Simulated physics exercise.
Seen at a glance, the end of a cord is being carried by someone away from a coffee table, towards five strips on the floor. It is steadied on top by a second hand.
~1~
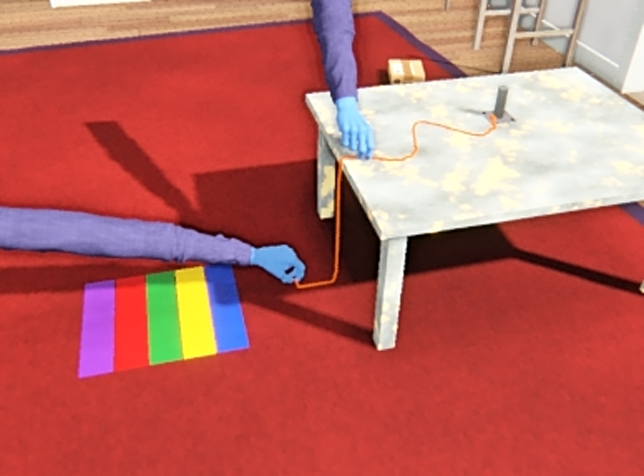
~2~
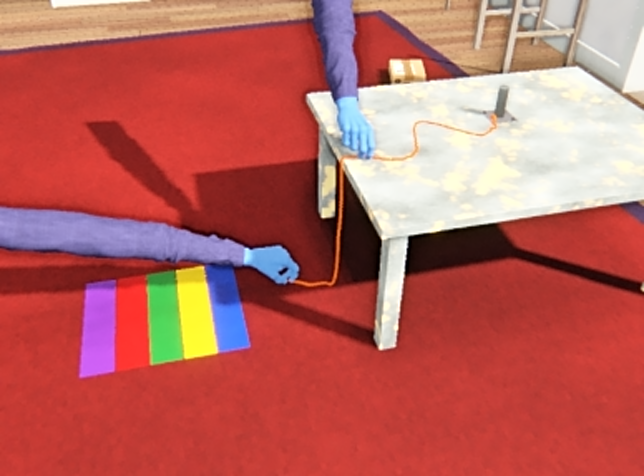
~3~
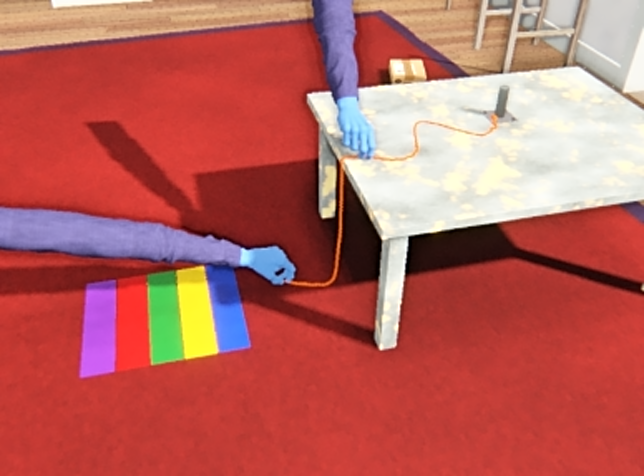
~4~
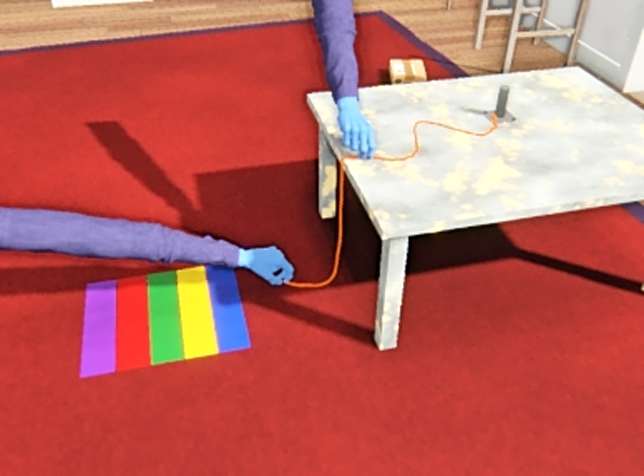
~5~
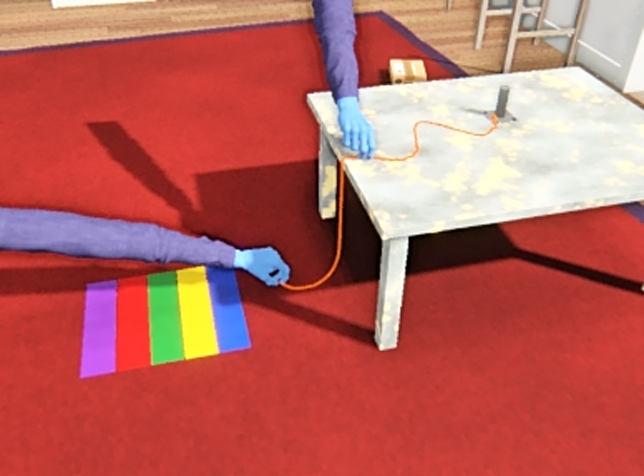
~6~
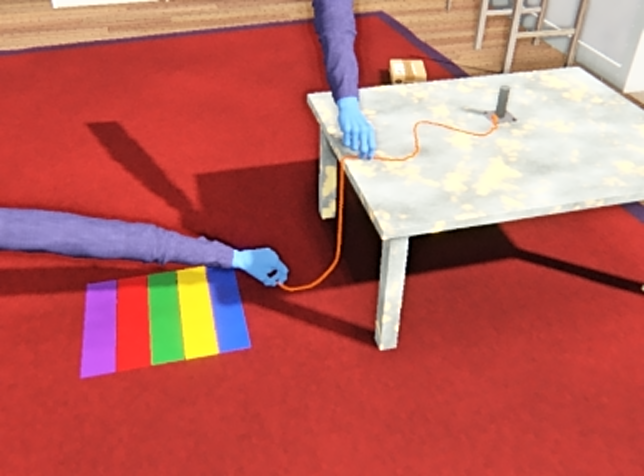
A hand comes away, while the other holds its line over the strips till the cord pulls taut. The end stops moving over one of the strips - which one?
The purple strip.
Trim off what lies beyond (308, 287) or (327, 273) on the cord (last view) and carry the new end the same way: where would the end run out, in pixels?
About (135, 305), then (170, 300).
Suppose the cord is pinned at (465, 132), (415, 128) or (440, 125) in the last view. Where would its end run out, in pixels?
Those spots come out as (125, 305), (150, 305) and (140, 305).
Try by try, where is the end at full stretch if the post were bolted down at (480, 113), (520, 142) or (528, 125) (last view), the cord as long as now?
In order, near (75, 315), (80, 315) and (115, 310).
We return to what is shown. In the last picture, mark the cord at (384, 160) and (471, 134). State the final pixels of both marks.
In that view they reach (296, 176) and (440, 129).
Soon after, end near (155, 302); over green.
After that, end near (117, 308); over red.
At the stop, end near (93, 312); over purple. The purple one.
